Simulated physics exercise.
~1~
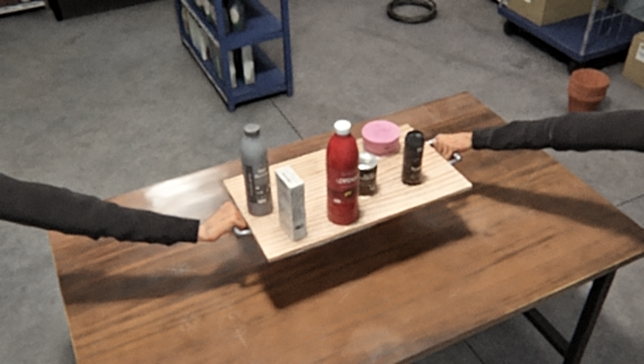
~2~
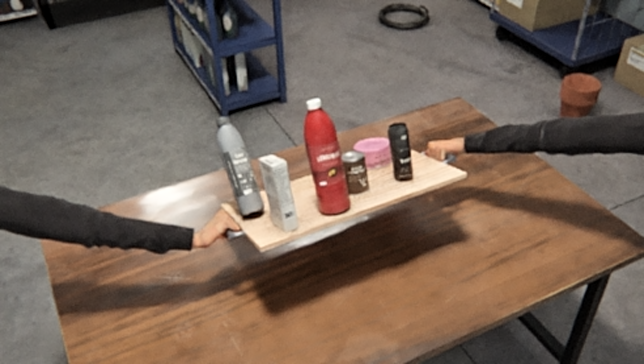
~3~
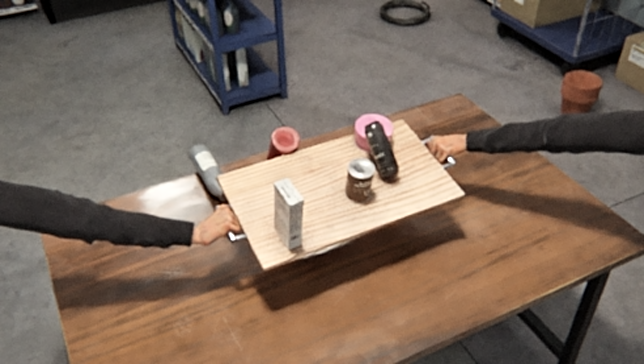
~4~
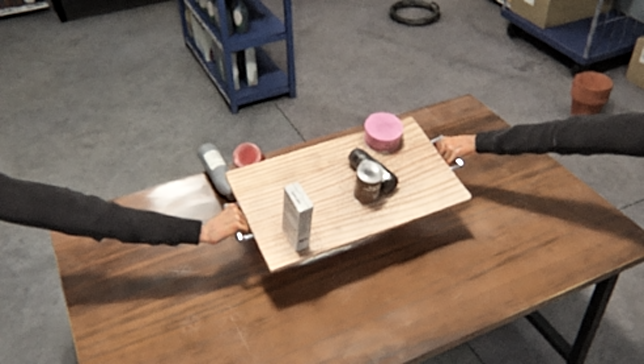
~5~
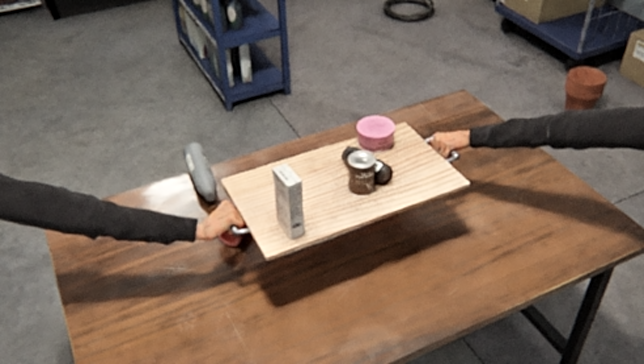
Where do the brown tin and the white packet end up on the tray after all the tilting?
Both end up where they started, with the brown tin still near the middle of the tray and the white packet still standing at the left.
A flat wooden tray, held by two hands from left and right, tilts above a brown table in a workshop, seen from above. On it stand a grey bottle and white packet at left, a red bottle in the middle, and a brown tin, pink tub and black can toward the right. The far edge dips, and both bottles lean and drop off the far left side. The black can leans, then topples behind the brown tin as the near edge dips. The tray levels with the packet, tin and tub still upright, the can lying down, and both bottles on their sides off the tray.
